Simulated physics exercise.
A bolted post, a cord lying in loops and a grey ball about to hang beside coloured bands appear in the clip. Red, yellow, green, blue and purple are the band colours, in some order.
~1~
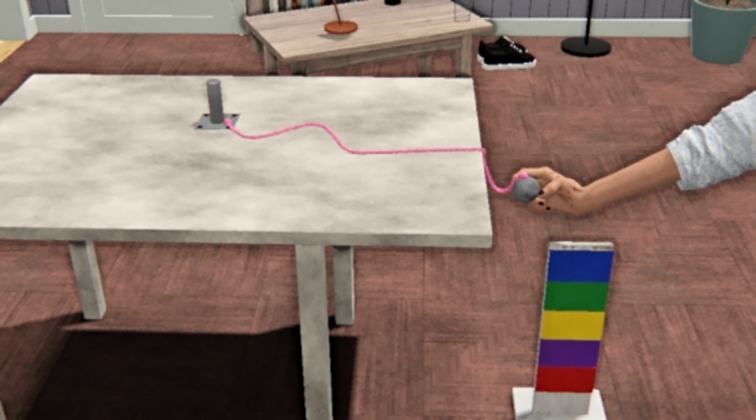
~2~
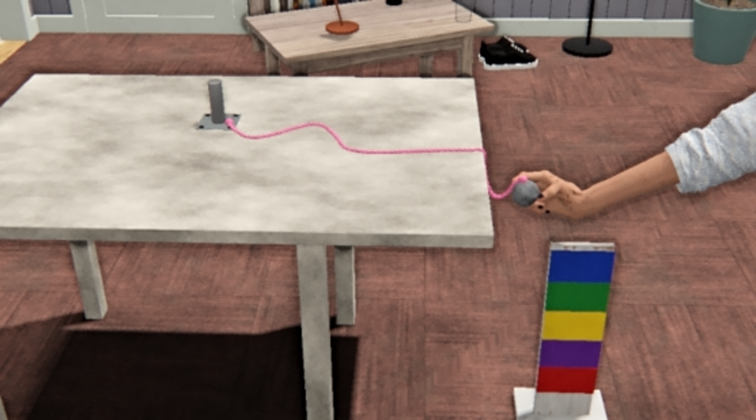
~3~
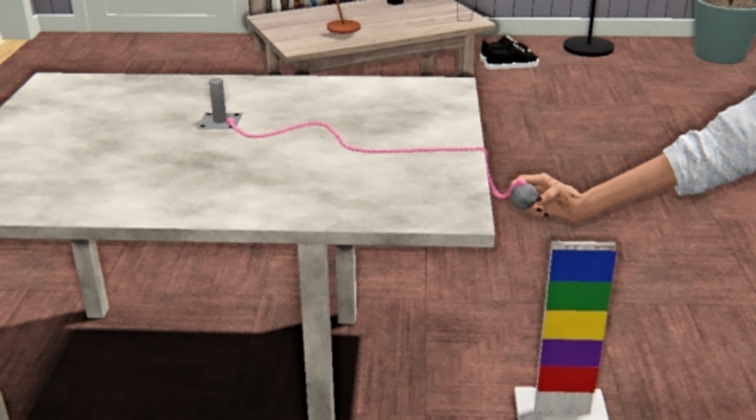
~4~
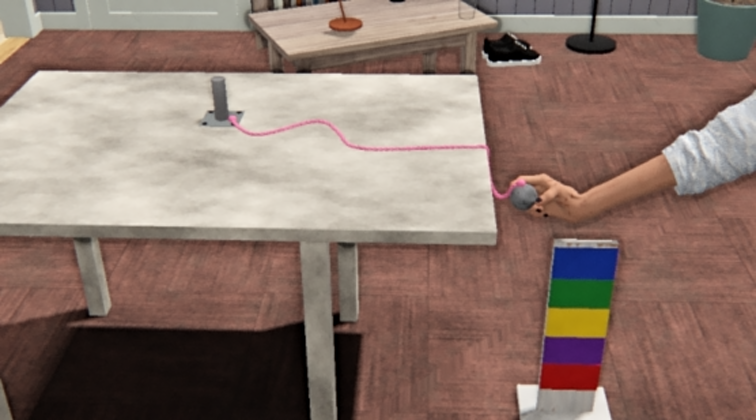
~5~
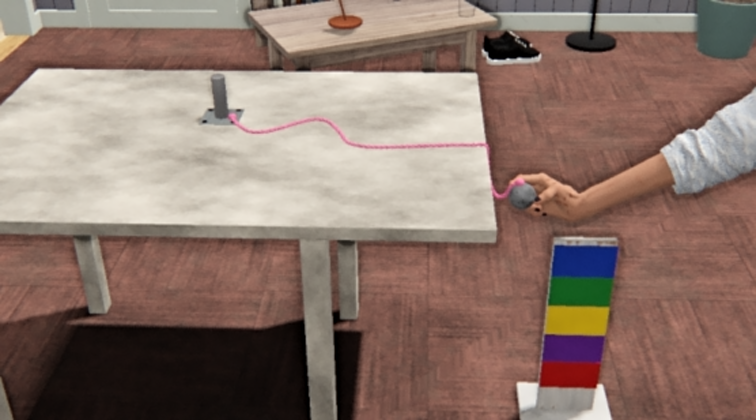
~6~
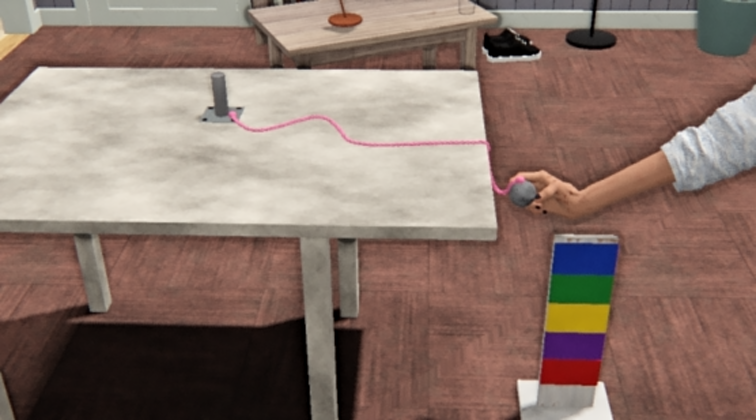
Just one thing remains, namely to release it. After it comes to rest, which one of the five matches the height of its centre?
The one that matches is green.
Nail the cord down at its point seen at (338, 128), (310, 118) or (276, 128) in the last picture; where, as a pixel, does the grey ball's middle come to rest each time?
Readings in order - (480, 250), (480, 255), (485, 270).
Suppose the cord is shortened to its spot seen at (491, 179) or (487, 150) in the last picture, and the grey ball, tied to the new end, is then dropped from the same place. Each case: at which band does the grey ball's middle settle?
Try by try: Blue; above them all.
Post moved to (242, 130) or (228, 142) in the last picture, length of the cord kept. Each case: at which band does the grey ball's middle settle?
First try: Yellow; second try: Yellow.
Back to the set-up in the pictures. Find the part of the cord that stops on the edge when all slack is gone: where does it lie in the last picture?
Near pixel (425, 144).
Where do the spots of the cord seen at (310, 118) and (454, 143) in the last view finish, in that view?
Roughly at (335, 124), and the other roughly at (486, 167).
Soon after, ball near (458, 269); level with green.
After that, ball near (493, 279); level with green.
In the end, ball near (483, 278); level with green. At green.
